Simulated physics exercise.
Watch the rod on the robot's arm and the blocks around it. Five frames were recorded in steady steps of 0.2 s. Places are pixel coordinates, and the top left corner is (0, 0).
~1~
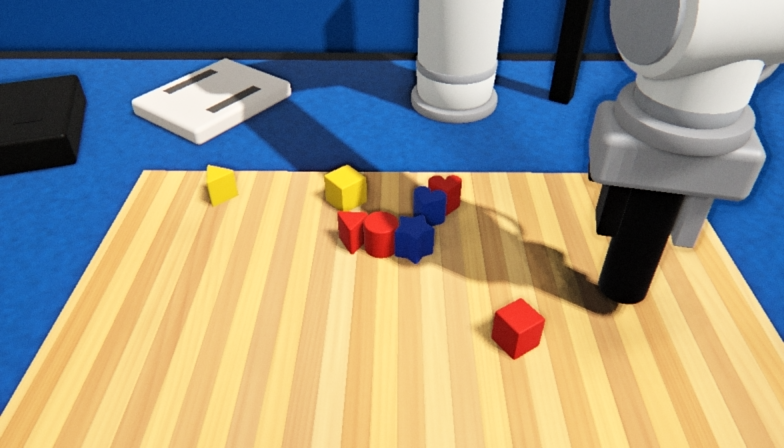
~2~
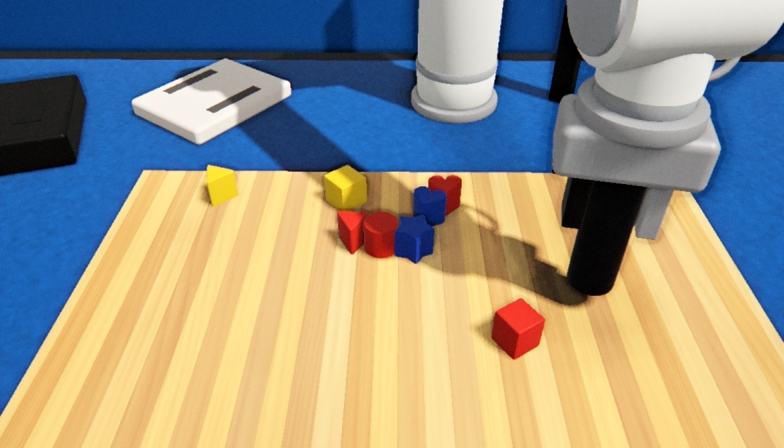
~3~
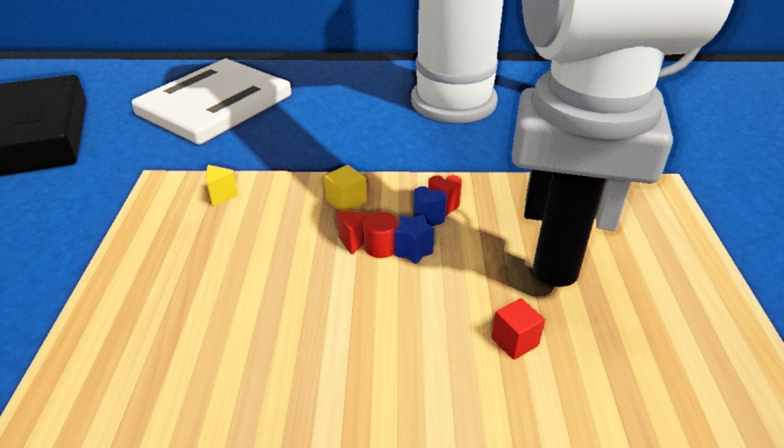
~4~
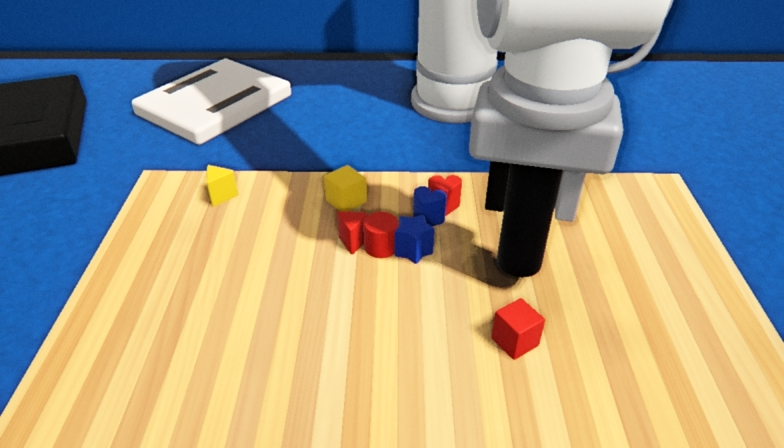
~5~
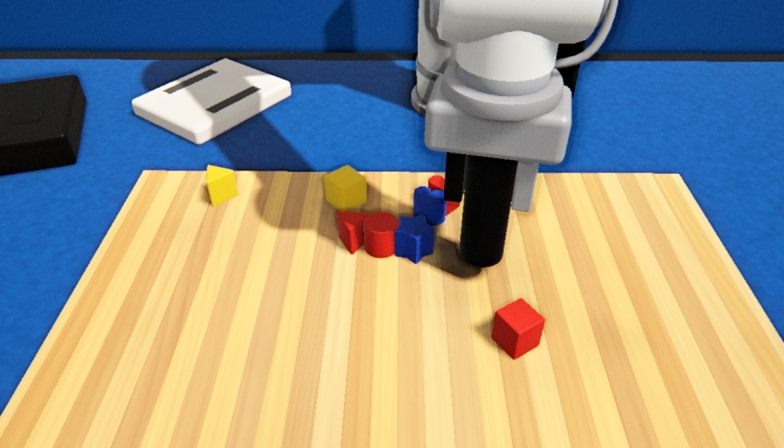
A robot arm's black rod sweeps left across a wooden board, passing behind a red cube and nearing still, clustered blocks.
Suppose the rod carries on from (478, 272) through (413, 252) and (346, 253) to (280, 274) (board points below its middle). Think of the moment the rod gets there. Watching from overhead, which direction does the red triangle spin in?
The turn is anti-clockwise.
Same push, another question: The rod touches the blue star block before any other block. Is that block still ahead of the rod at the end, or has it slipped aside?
When the path ends, it will lie beside or behind the rod.
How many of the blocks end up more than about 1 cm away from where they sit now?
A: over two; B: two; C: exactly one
That would be A.
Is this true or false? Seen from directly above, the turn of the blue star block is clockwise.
That claim is true.
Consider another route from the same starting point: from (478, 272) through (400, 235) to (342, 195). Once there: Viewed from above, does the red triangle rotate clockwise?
I believe not.
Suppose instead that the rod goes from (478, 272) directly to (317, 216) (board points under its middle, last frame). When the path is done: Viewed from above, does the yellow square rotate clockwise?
My answer is yes.
What follows on the original path. One third of the way, rod (413, 234); red triangle (321, 215), turned 10° anticlockwise; red disc (348, 218); blue star block (381, 216), turned 20° anticlockwise.
Two thirds of the way, rod (344, 235); red triangle (262, 206), turned 30° anticlockwise; red disc (289, 209); blue star block (320, 211).
At the end, rod (277, 256); red triangle (250, 203), turned 30° anticlockwise; red disc (277, 204); blue star block (307, 214), turned 35° clockwise; blue heart-shaped block not moved.
